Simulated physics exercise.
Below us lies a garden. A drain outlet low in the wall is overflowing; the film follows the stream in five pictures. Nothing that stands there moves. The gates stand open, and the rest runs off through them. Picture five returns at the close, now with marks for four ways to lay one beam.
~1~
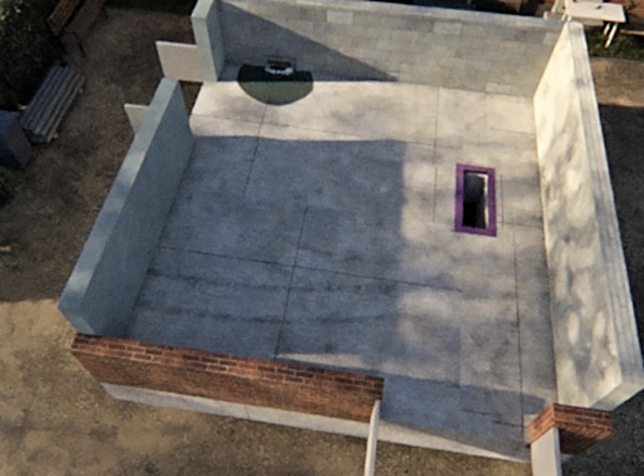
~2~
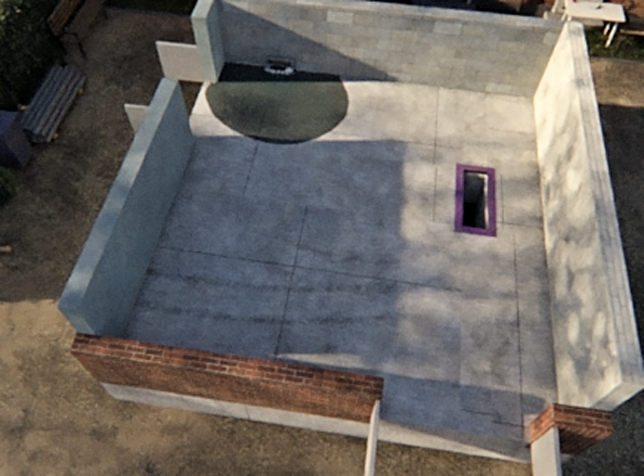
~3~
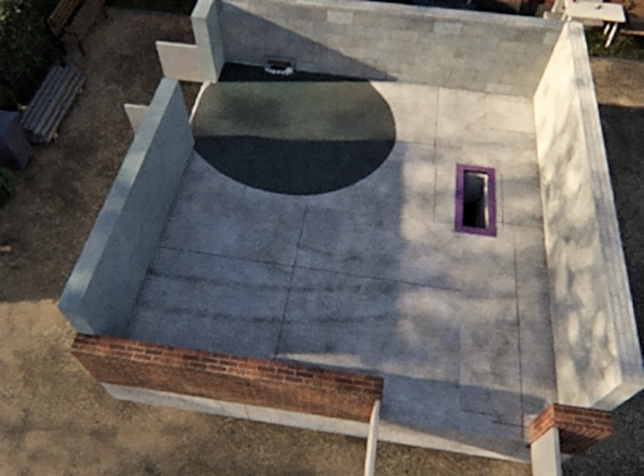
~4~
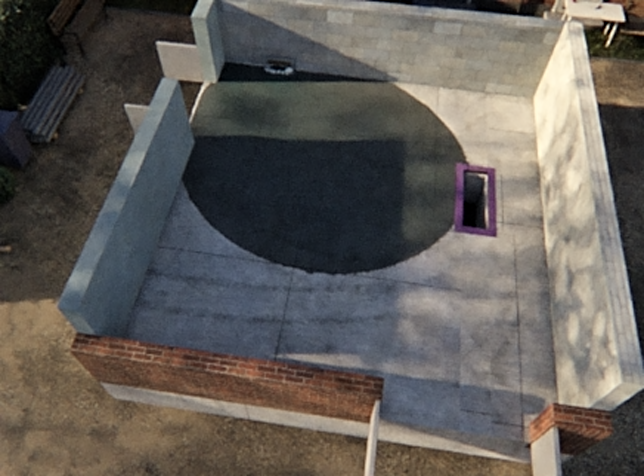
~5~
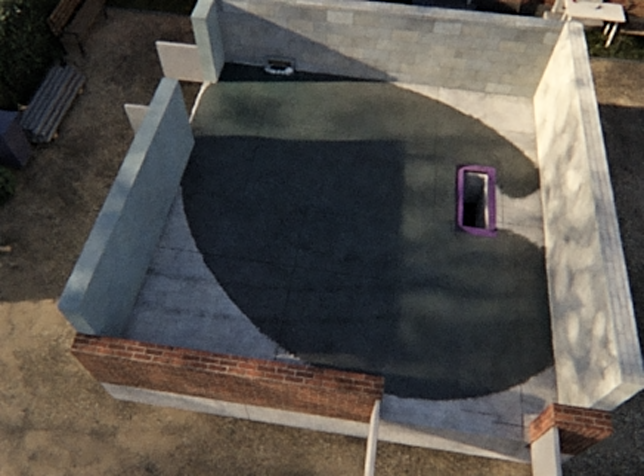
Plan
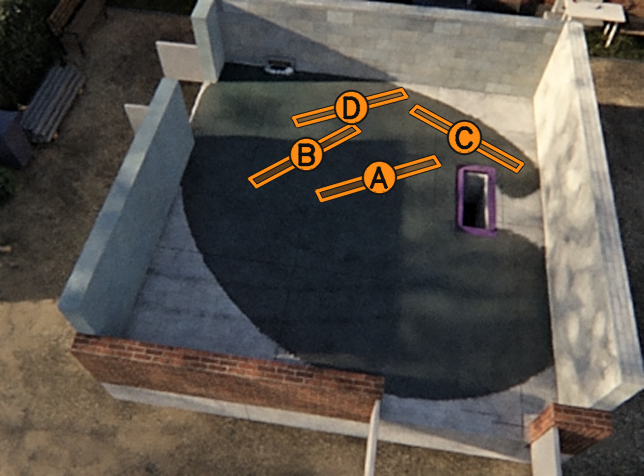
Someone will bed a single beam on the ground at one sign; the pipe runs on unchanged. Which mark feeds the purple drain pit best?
Position C.
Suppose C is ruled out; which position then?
That is position B.
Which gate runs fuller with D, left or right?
The right gate.
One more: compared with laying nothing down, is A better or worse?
Position A is worse.
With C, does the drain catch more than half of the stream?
No, it does not.
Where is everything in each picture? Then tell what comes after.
In the first frame, outfall at (280, 63); purple drain pit at (475, 199); open gate at (453, 412); open gate at (206, 111); 3 % of the ground under water, visible out to (248, 92); purple drain pit still dry.
In the second frame, 11 % of the ground under water, visible out to (325, 132); purple drain pit still dry.
In the third frame, 24 % of the ground under water, visible out to (369, 173); purple drain pit still dry.
In the fourth frame, 45 % of the ground under water, visible out to (436, 238); purple drain pit still dry.
In the fifth frame, 70 % of the ground under water, visible out to (548, 349); purple drain pit taking water.
In orange, A from (319, 195) to (436, 161); B from (253, 182) to (355, 127); C from (413, 109) to (519, 167); D from (295, 121) to (404, 93).
For position A, about 11 % of the stream goes into the purple drain pit, about 89 % out by the gates.
For position B, about 17 % of the stream goes into the purple drain pit, about 83 % out by the gates.
For position C, about 26 % of the stream goes into the purple drain pit, about 74 % out by the gates.
For position D, about 10 % of the stream goes into the purple drain pit, about 90 % out by the gates.
